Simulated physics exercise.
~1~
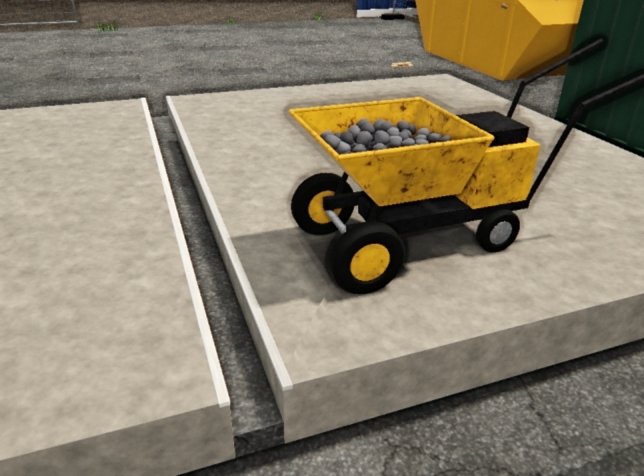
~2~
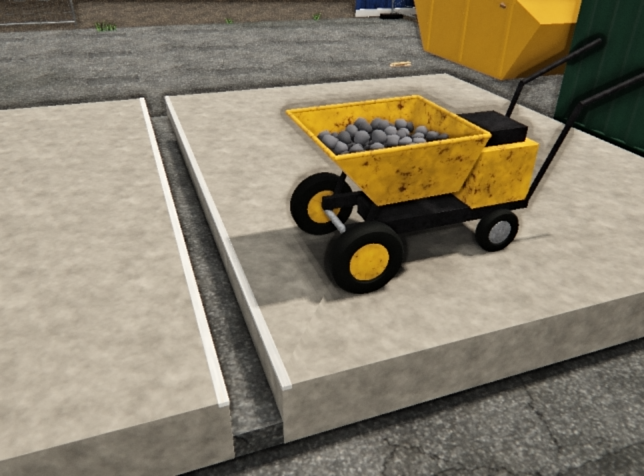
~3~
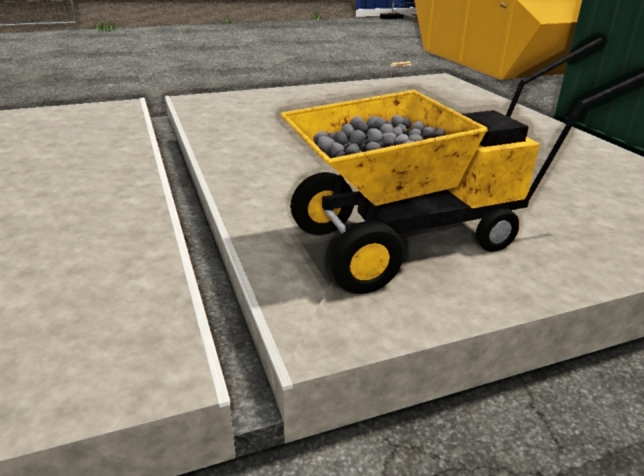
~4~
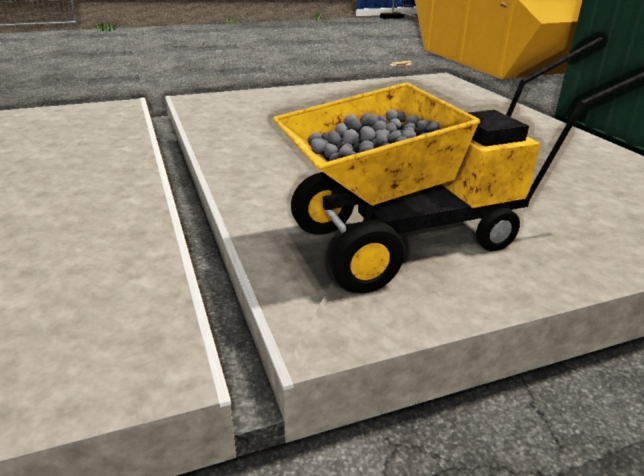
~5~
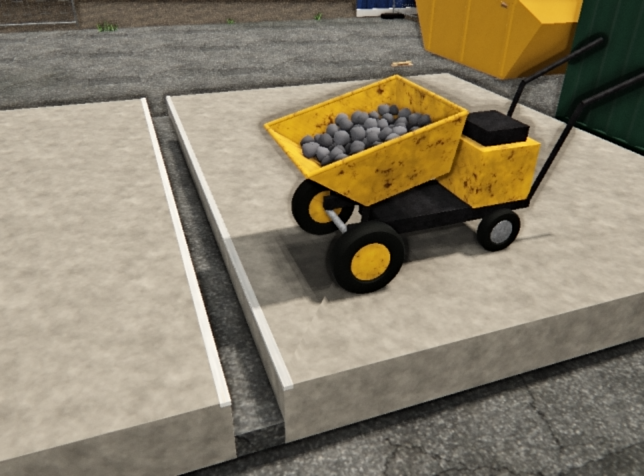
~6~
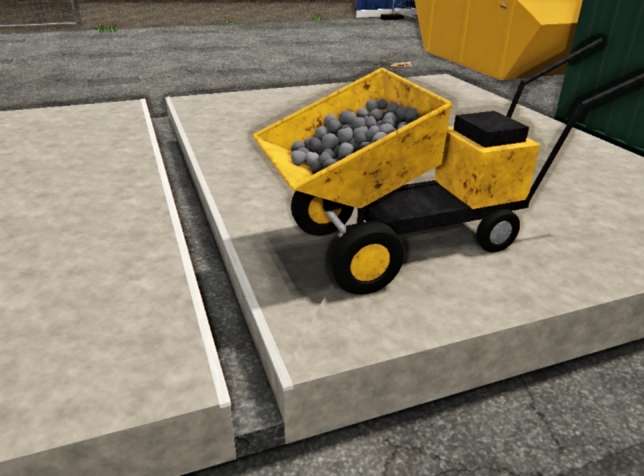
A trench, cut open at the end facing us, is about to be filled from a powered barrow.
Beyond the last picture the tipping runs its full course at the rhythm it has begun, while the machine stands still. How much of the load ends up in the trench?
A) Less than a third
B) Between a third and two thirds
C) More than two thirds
C.
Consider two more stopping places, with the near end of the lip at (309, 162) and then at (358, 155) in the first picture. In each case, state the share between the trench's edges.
It works out to 20 per cent in the first case and 80 per cent in the second.
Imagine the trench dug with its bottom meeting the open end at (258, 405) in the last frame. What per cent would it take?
Something like 50 %.
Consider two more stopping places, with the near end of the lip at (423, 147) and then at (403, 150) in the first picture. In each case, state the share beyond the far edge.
First some 0, then 0 per cent.
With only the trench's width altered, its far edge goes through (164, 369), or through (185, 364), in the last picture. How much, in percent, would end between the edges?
First case 100 %, second case 100 %.
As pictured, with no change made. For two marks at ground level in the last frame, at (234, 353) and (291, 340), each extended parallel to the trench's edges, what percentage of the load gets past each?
Around 50 percent for the first and 100 percent for the second.
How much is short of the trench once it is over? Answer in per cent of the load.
Roughly 0 per cent of the load.
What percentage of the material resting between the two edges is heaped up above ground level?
Around 15 in a hundred.
Just after the last frame, skip tipped steeply; every one in the skip.
A moment on, skip tipped right over; roughly half in the skip; roughly a third in or heaped over the trench; about a tenth beyond it; just a few falling.
Further on, skip tipped right over; just a few in the skip; the larger part in or heaped over the trench; roughly a quarter beyond it.
When it is over, skip tipped right over; just a few in the skip; the larger part in or heaped over the trench; roughly a quarter beyond it.
